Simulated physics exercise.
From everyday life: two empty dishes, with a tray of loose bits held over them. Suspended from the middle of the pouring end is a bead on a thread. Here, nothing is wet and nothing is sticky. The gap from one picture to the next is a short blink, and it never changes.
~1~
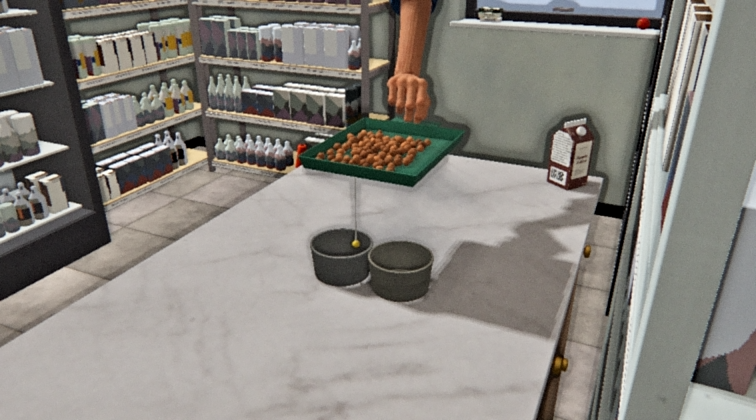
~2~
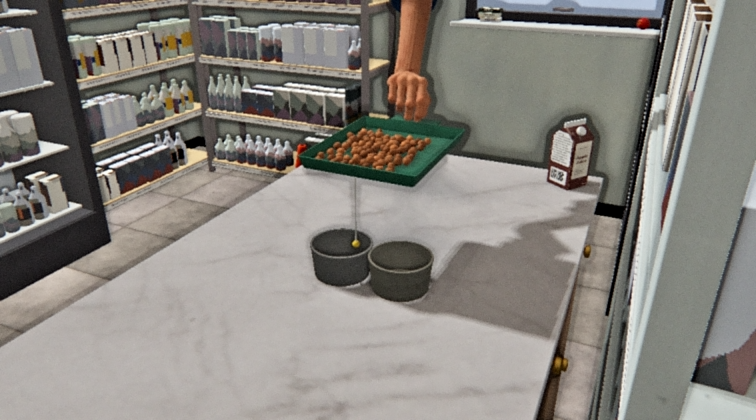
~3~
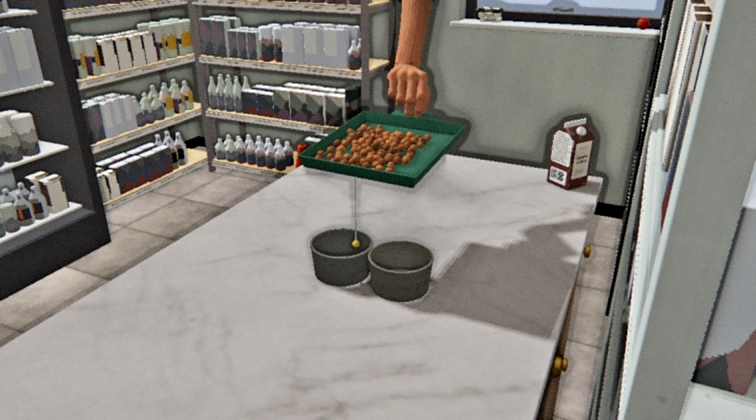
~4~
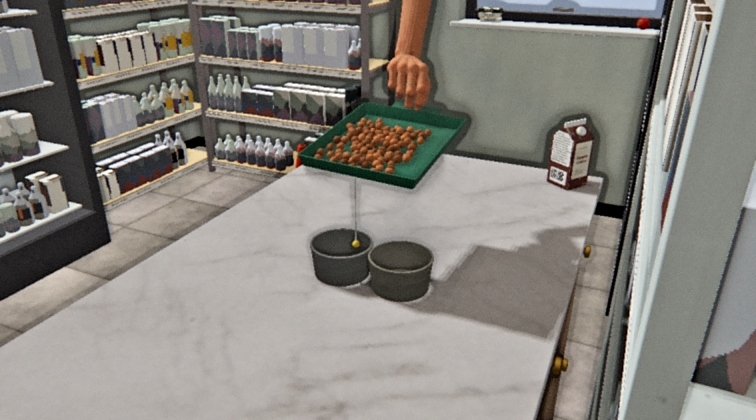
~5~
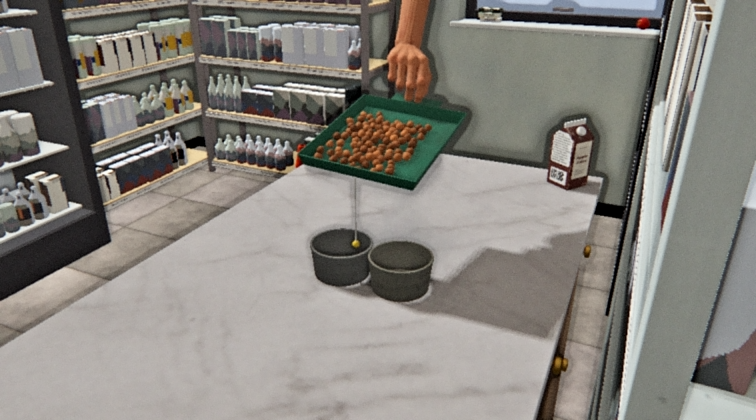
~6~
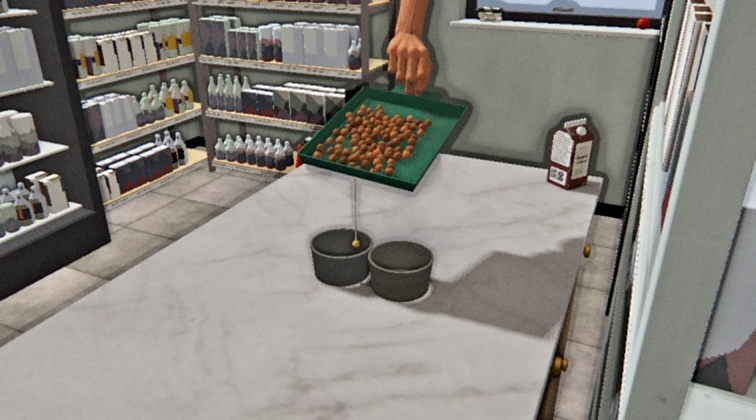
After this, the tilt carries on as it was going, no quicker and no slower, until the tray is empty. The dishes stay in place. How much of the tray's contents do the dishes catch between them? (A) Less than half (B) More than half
A.
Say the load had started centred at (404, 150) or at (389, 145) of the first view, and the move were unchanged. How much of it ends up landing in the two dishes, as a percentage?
In order, 10 % then 10 %.
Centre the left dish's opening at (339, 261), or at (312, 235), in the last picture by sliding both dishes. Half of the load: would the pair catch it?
At place one the bulk; at place two the minor share.
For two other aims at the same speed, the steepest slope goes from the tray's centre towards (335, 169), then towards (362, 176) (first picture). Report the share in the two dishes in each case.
In order: About 10, then 0 percent.
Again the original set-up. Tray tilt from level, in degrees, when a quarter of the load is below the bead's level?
105 degrees.
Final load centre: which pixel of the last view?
Centre at rest: Close to (383, 313).
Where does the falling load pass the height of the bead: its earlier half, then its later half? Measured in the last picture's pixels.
The opening part goes through (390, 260); what follows goes through (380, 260).
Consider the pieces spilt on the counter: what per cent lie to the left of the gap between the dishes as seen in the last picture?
Near 50 in a hundred.
Soon after the last picture, tray tipped steeply; all on the tray.
A little later, tray tipped right over; nearly all on the tray; a stray few in the right dish; a stray few in the air.
Later still, tray tipped past a quarter turn; about a quarter in the right dish; most outside both.
At rest, tray tipped past a quarter turn; about a quarter in the right dish; none in the left dish; most outside both.
